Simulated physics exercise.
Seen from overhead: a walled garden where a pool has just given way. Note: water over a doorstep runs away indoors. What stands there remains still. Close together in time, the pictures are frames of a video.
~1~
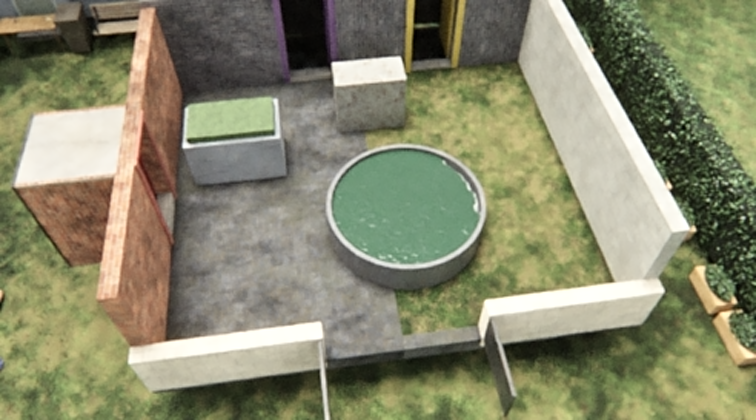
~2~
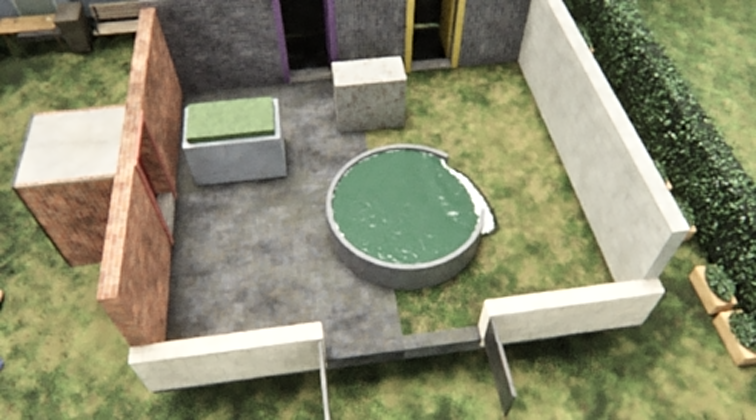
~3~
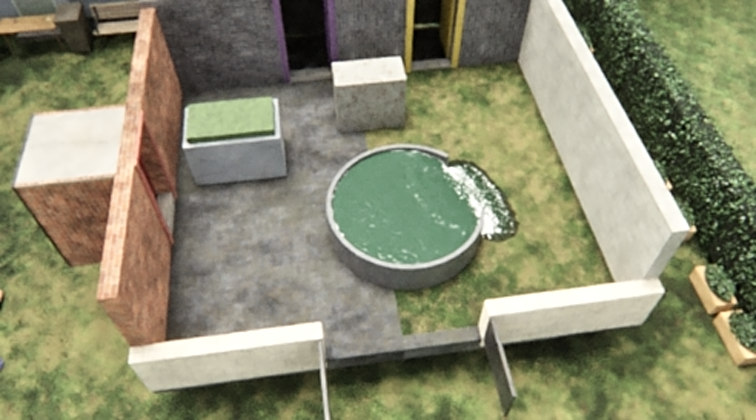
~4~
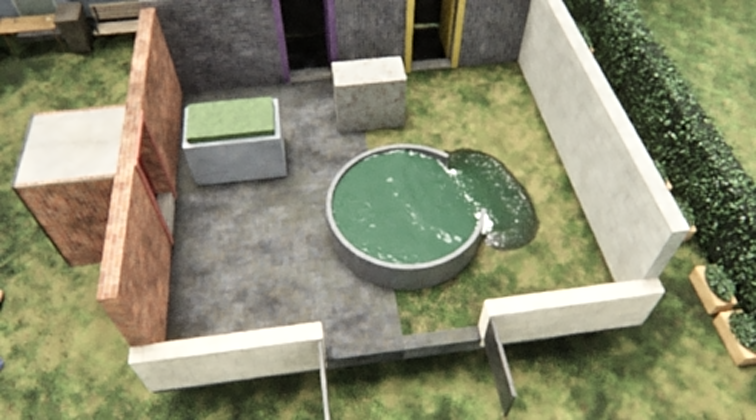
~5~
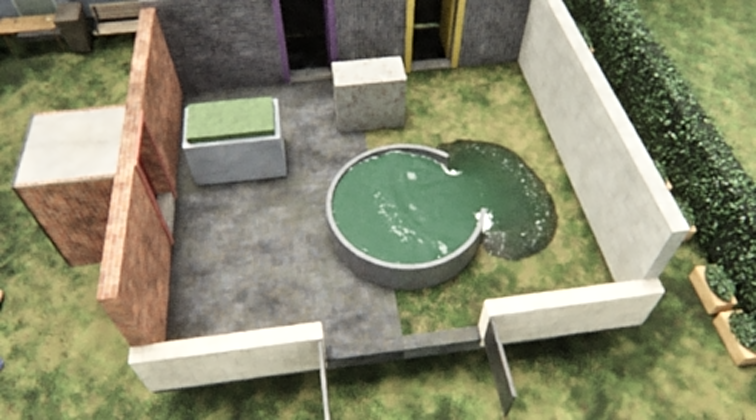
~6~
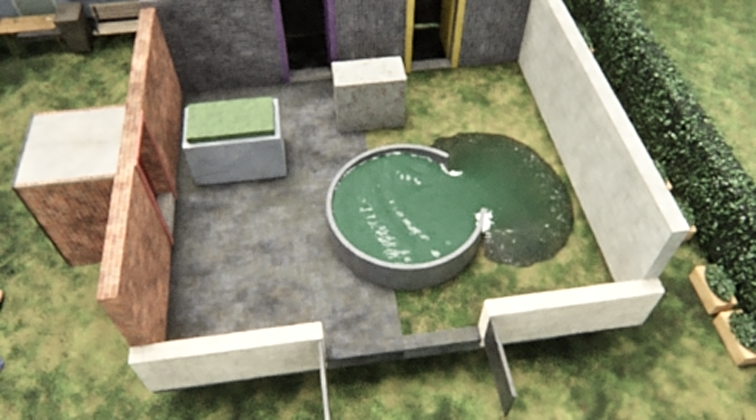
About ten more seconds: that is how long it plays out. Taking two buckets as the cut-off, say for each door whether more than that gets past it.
My prediction: The purple door will be within bounds, the red door will be within bounds, the yellow door will be over the limit.
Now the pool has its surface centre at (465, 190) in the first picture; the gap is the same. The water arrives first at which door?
It is the one in yellow.
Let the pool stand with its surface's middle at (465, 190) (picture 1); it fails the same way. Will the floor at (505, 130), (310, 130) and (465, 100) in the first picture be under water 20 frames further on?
Result: Inundated; spared; inundated.
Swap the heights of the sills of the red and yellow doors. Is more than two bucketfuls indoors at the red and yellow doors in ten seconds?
After the swap, the red door falls short and the yellow door falls short.
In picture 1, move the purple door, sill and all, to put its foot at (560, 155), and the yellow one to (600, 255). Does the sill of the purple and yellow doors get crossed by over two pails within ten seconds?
Purple exceeds the limit; yellow exceeds the limit.
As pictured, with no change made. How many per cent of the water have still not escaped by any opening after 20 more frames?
That works out to about 100 percent.
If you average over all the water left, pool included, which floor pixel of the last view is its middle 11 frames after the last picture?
The water centres close to (456, 205).
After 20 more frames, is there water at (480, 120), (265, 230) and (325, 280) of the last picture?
First spot submerged, second spot spared, third spot spared.
A moment on, water covers 20 % of the floor; the purple door not reached, the red door not reached, the yellow door not reached.
Next, water covers 25 % of the floor; the purple door not reached, the red door not reached, the yellow door not reached.
Then, water covers 35 % of the floor; the purple door not reached, the red door not reached, the yellow door wet at the sill, nothing in.
Later, water covers 55 % of the floor; the purple door wet at the sill, nothing in, the red door not reached, the yellow door over two buckets in.
In the end, water covers 80 % of the floor; the purple door wet at the sill, nothing in, the red door not reached, the yellow door over two buckets in.
